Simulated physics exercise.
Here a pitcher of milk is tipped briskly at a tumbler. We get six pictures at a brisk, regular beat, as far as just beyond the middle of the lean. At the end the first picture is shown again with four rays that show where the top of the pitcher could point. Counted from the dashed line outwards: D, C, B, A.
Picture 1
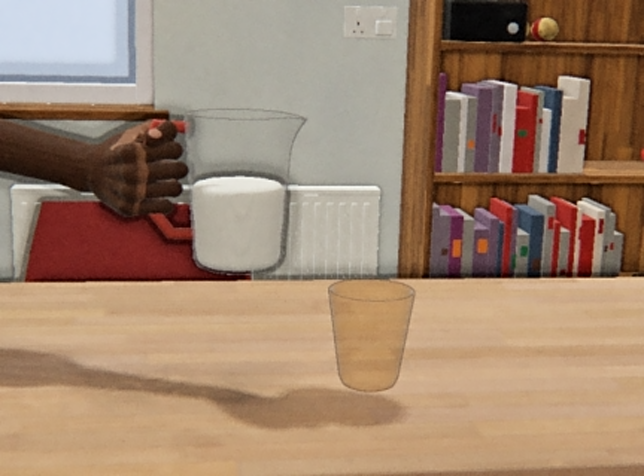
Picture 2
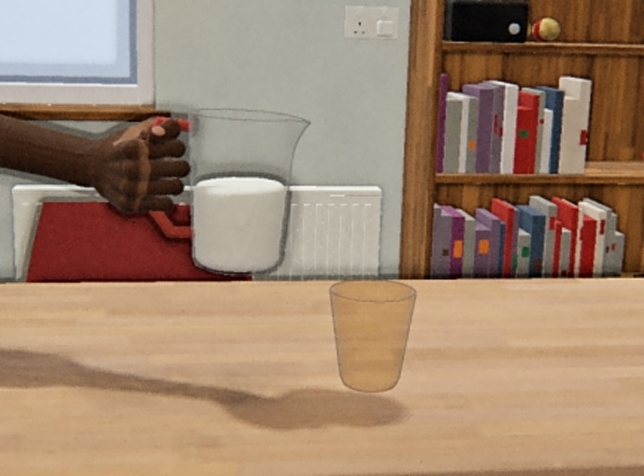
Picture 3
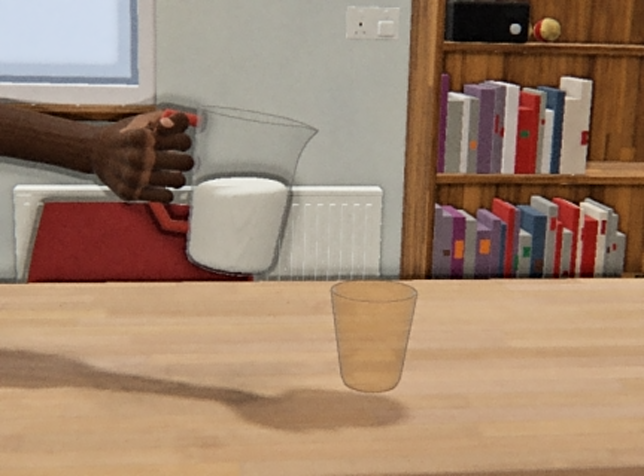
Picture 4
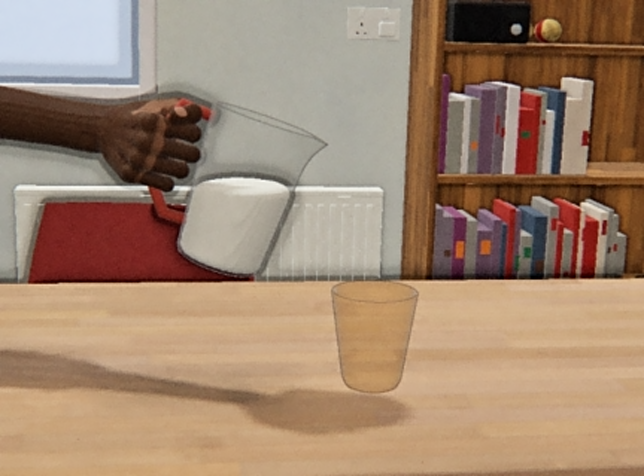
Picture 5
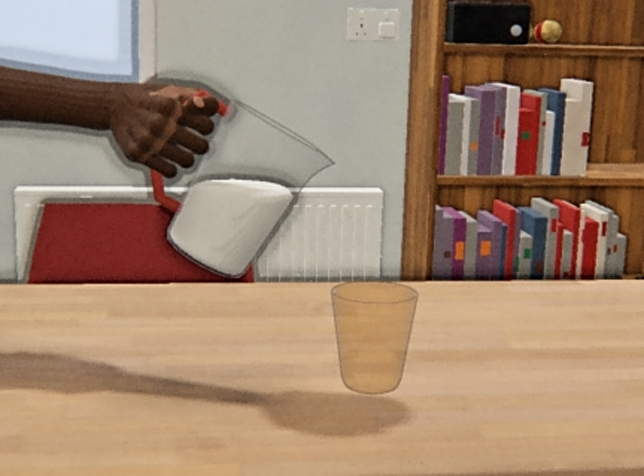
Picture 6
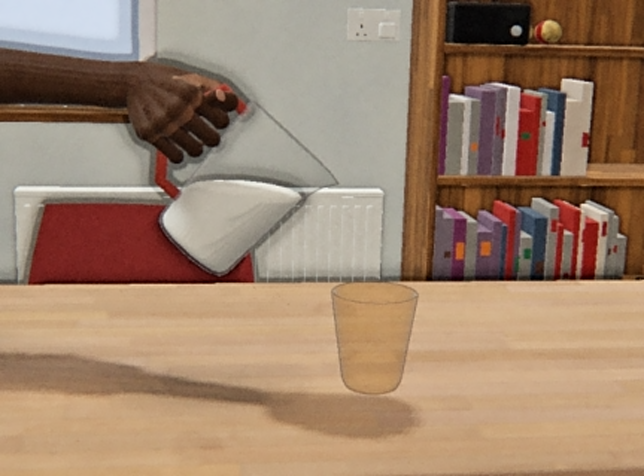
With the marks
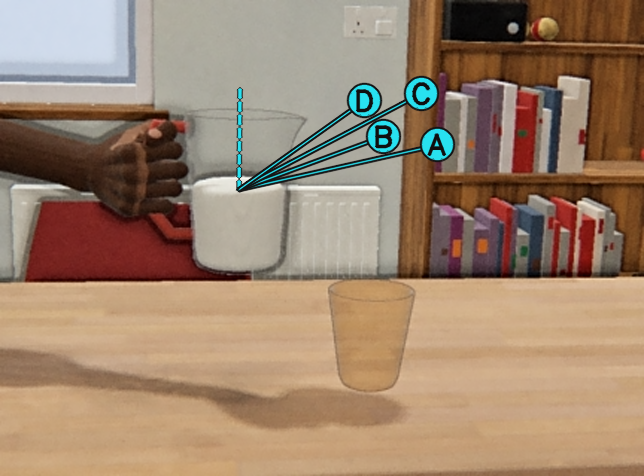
A hand reaching in from the left holds a clear pitcher of milk by its red handle, in a room seen level across a wooden table. A see-through tumbler stands empty on the tabletop, with a red chair, a white radiator and a bookcase of colourful books behind. The pitcher starts upright, then the hand tilts it steadily rightward, the milk sloping toward its lip.
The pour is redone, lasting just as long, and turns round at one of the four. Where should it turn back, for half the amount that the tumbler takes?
Choose A.
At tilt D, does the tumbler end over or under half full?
Under.
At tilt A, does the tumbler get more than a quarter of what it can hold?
Yes, it does.
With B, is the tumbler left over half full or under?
Under half.
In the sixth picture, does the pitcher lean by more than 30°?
Yes.
On the marked copy, A at (421, 148); B at (367, 142); C at (406, 101); D at (351, 110).
If A is chosen, the tumbler ends with about 54 % of what it can hold.
If B is chosen, the tumbler ends with about 32 % of what it can hold.
If C is chosen, the tumbler ends with about 13 % of what it can hold.
If D is chosen, the tumbler ends with about 3 % of what it can hold.
